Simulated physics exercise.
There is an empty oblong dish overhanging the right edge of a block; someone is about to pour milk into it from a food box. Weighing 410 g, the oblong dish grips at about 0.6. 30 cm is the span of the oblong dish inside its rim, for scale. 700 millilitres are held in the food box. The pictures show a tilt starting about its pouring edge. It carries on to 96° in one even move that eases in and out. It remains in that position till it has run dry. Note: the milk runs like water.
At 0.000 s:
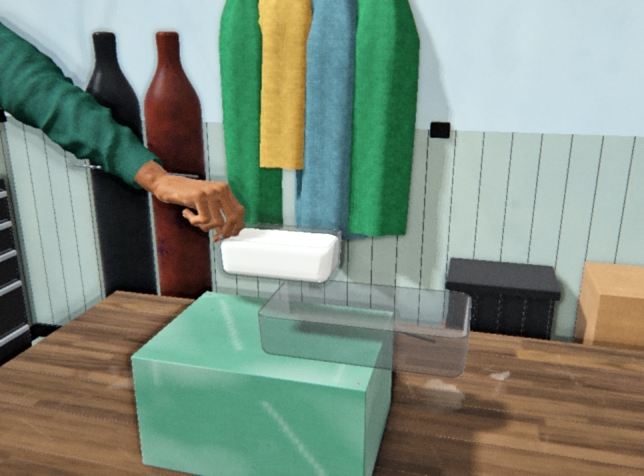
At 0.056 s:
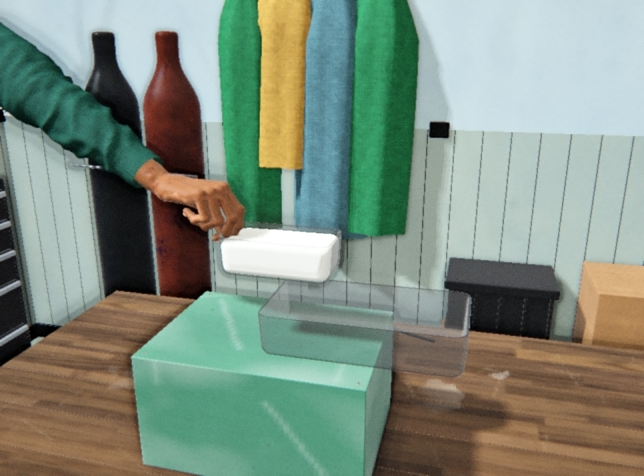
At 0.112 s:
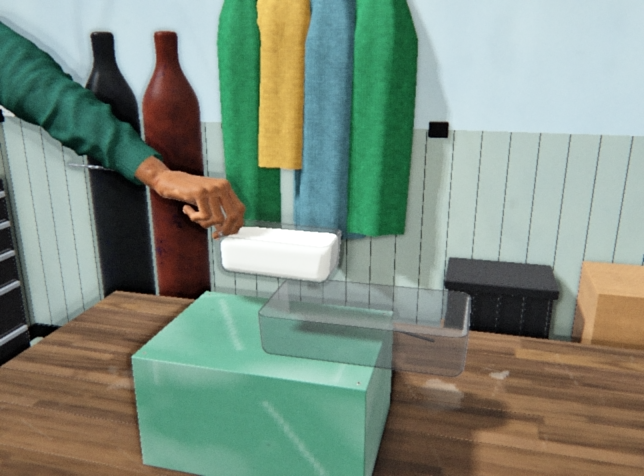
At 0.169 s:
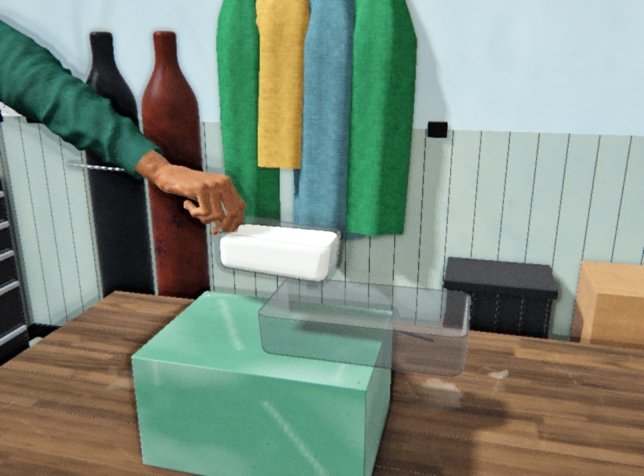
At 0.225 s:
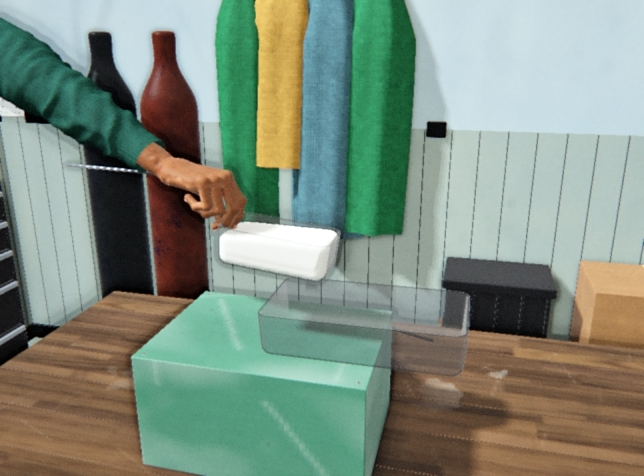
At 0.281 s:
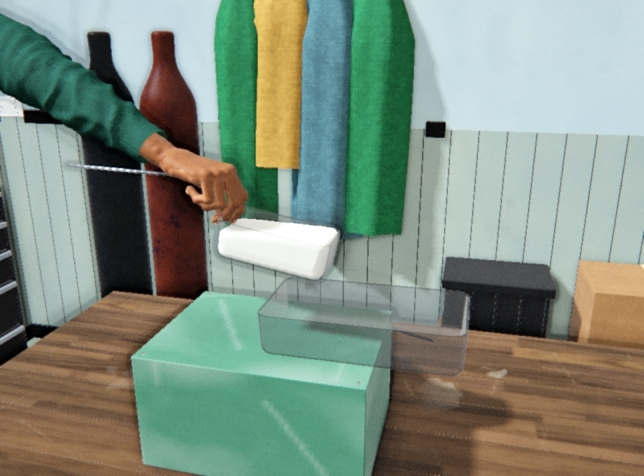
A hand slowly tilts a clear box of milk rightward above an empty oblong dish.
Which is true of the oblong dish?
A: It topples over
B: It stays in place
It topples over (A).
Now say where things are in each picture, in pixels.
It leans 0°; its right rim is at (335, 240); the milk meets the walls at (232, 235) and (335, 243); the oblong dish's rim runs from (273, 296) to (469, 316); the block's edge is at (364, 391), in the first picture.
It leans 0°; its right rim is at (335, 240); the milk meets the walls at (232, 234) and (335, 243), in the second picture.
It leans 2°; its right rim is at (335, 240); the milk meets the walls at (232, 233) and (335, 242), in the third picture.
It leans 4°; its right rim is at (335, 240); the milk meets the walls at (231, 231) and (334, 241), in the fourth picture.
It leans 6°; its right rim is at (335, 240); the milk meets the walls at (230, 228) and (334, 238), in the fifth picture.
It leans 10°; its right rim is at (334, 240); the milk meets the walls at (230, 225) and (335, 236), in the sixth picture.
After 0.75 s the tilt is 56° and 37 per cent is still to pour; the oblong dish lies level with 24 per cent in it.
After 1.10 s the tilt is 88° and 8 per cent is still to pour; the oblong dish leans 68° with 53 per cent in it.
After 1.47 s the tilt is 96° and 1 per cent is still to pour; the oblong dish leans 87° with 0 per cent in it.
After 1.86 s the tilt is 96° and 0 per cent is still to pour; the oblong dish leans 87° with 0 per cent in it.
In the end the oblong dish leans 87° with 0 per cent in it.
